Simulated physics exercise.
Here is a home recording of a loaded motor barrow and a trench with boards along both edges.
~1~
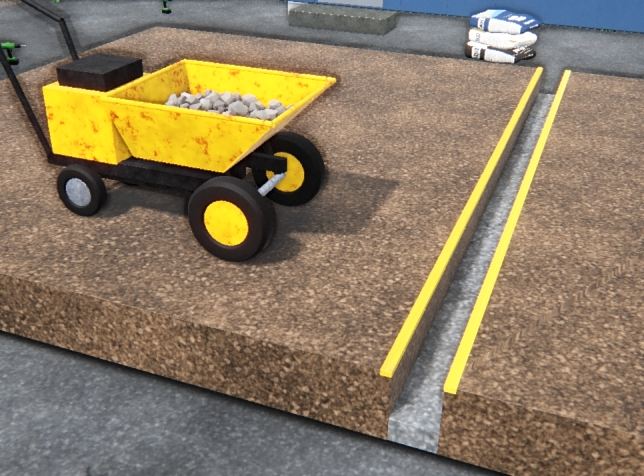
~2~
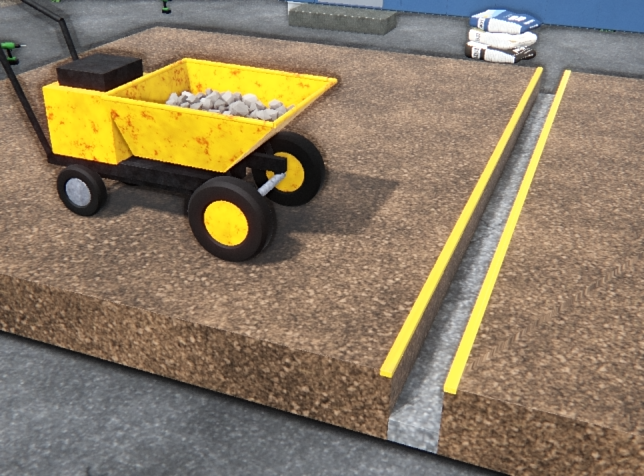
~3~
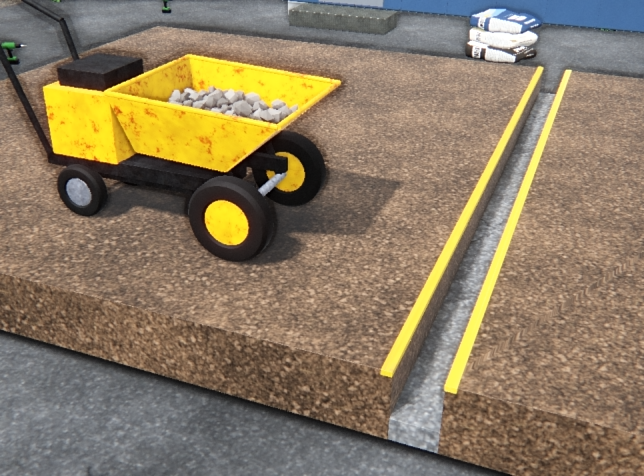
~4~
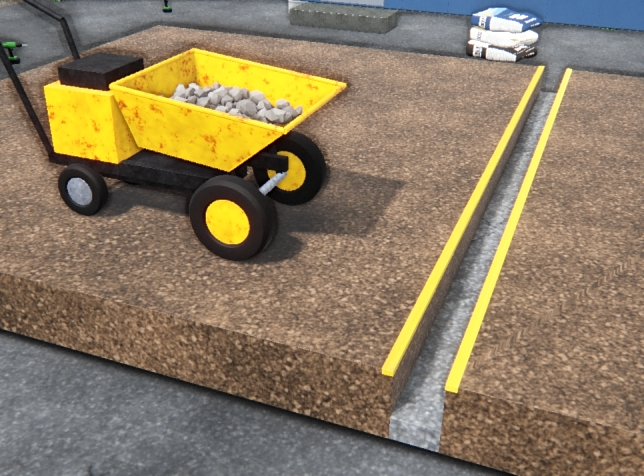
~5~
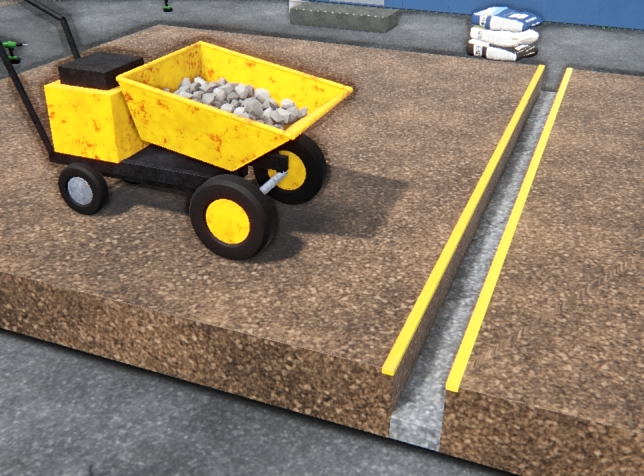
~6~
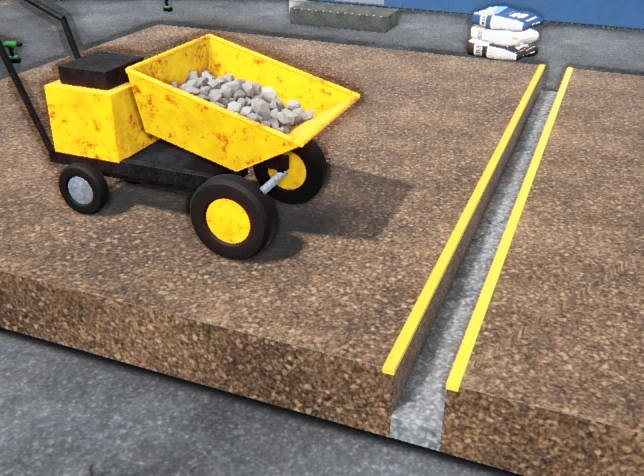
A yellow motor barrow stands beside a trench as its stone-filled skip slowly tilts right.
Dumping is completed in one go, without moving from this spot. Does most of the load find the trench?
More out than in.
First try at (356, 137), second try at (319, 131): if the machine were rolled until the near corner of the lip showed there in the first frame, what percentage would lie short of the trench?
Near 0 and 30 percent respectively.
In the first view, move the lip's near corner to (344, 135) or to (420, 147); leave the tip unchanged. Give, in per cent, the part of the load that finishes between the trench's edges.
Well, you'd get roughly 90 per cent from the first place and roughly 0 per cent from the second.
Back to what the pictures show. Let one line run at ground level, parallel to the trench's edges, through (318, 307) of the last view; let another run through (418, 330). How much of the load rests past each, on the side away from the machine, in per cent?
About 80 percent, then about 20 percent.
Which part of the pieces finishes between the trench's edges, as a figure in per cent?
That part is close to 25 percent of the load.
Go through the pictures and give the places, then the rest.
The first frame shows lip of the skip at (272, 124), level; top of the load at (196, 113), broken stones; first edge of the trench at (407, 330); far edge at (467, 343), the trench under half as wide as the skip, and about as deep as wide.
The second frame shows lip of the skip at (274, 125), level; top of the load at (196, 112).
The third frame shows lip of the skip at (278, 128), tipped barely; top of the load at (199, 110).
The fourth frame shows lip of the skip at (285, 131), tipped a little; top of the load at (191, 102).
The fifth frame shows lip of the skip at (292, 136), tipped a little; top of the load at (197, 97).
The sixth frame shows lip of the skip at (301, 144), tipped clearly; top of the load at (204, 92); first edge of the trench at (410, 327); far edge at (469, 341).
Soon after the last picture, skip tipped steeply; all in the skip.
A little later, skip tipped right over; most in the skip; about a quarter short of the trench.
Later still, skip tipped right over; about a quarter in the skip; about two thirds short of the trench; about a quarter in or heaped over the trench.
At rest, skip tipped right over; about a quarter in the skip; about two thirds short of the trench; about a quarter in or heaped over the trench; none beyond it.
